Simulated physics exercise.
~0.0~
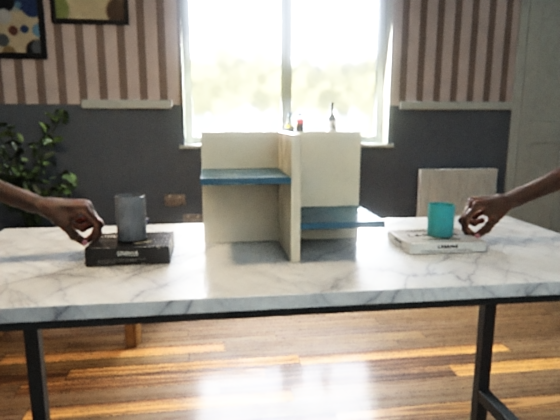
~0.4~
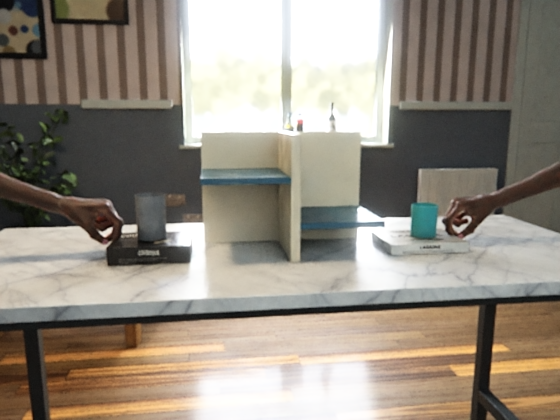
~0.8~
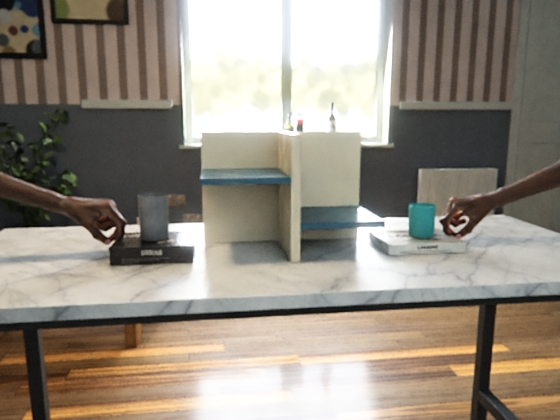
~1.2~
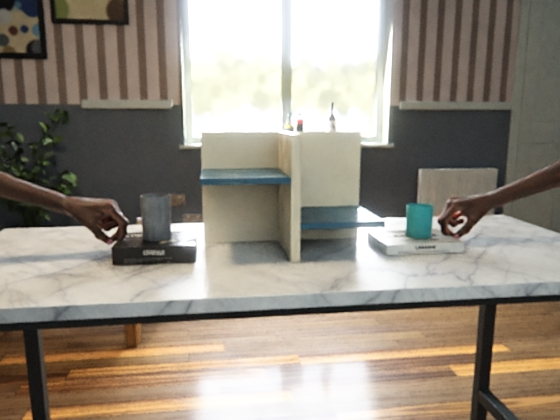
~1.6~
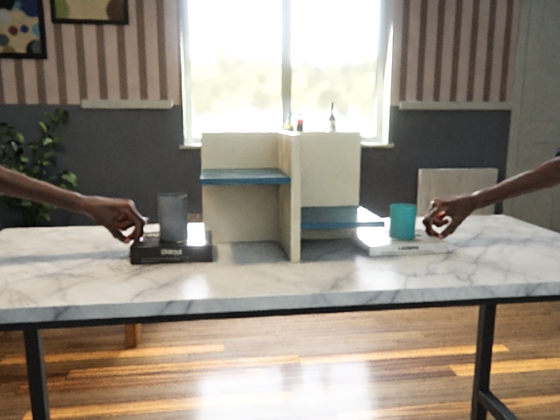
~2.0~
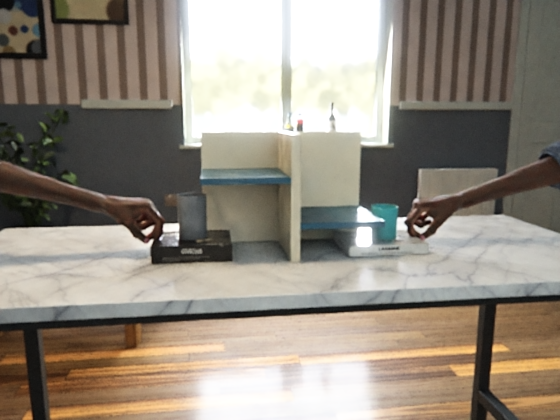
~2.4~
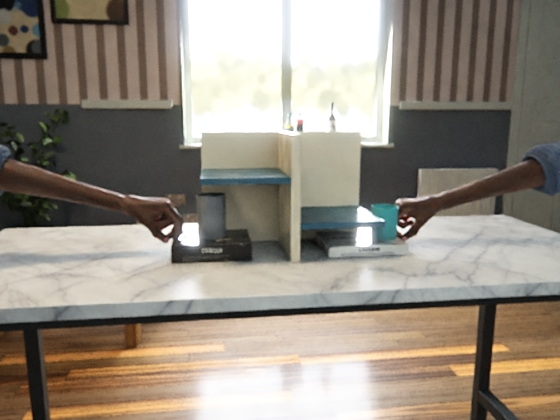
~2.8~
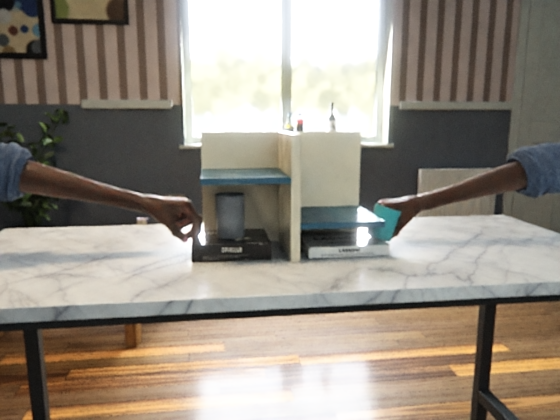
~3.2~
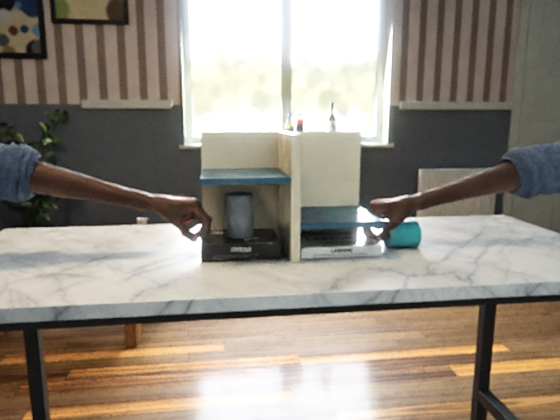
Two cups ride on flat bases, a grey one on a black packet at left and a turquoise one on a white packet at right, across a marble-topped table seen from the front in a room with striped walls and a bright window. Between them stands a cream unit with two blue shelves, the right one lower. A hand on each side pushes its base inward. The grey cup slides upright beneath the left shelf. The turquoise cup meets the right shelf's edge, tilts as its packet continues underneath, and ends lying on its side.
